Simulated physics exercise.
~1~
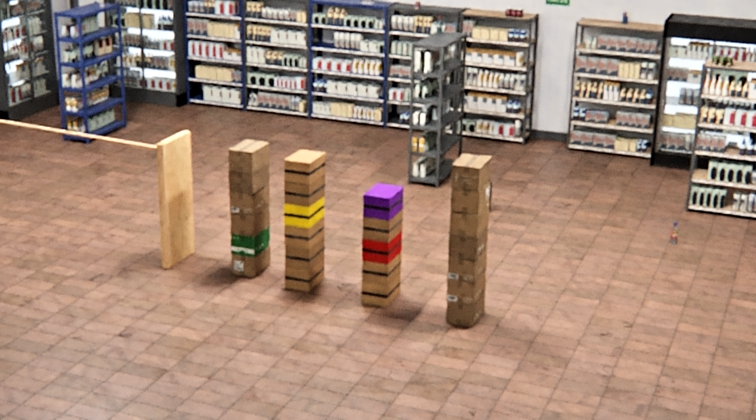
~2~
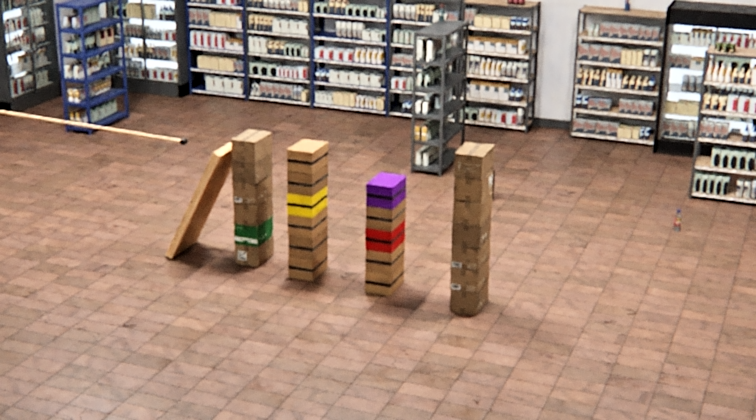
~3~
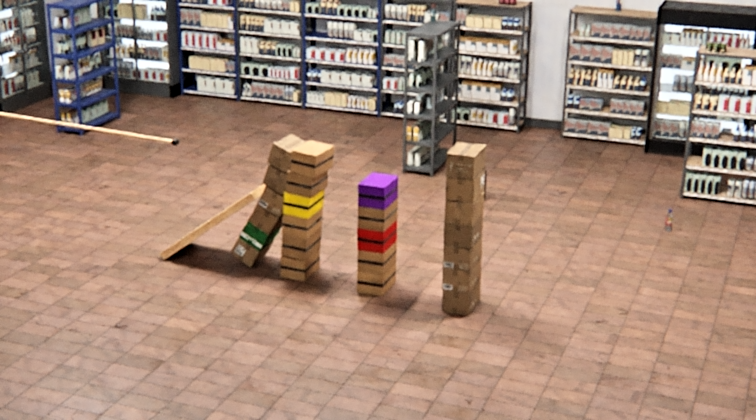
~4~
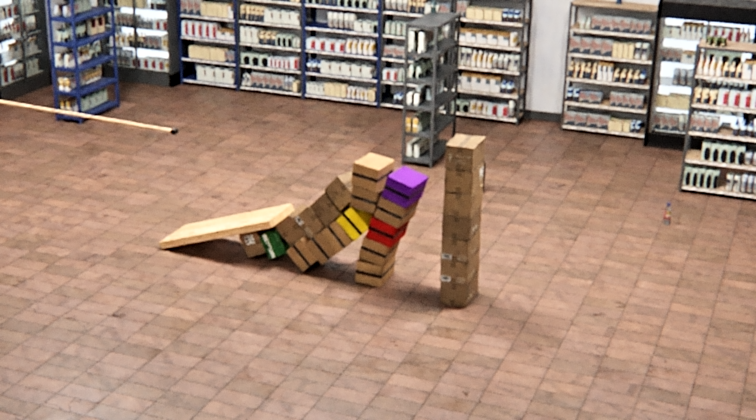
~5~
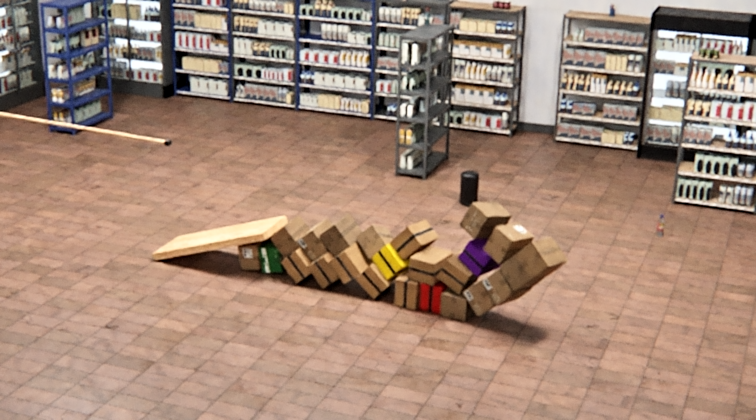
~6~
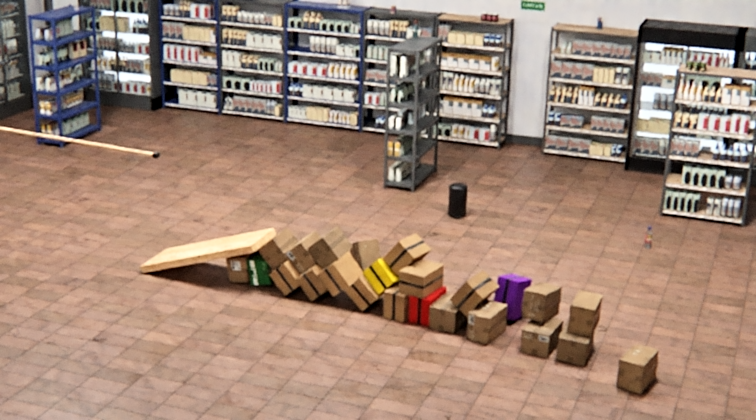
On a shop floor, a board tips rightward and topples the carton columns into a sprawling heap.
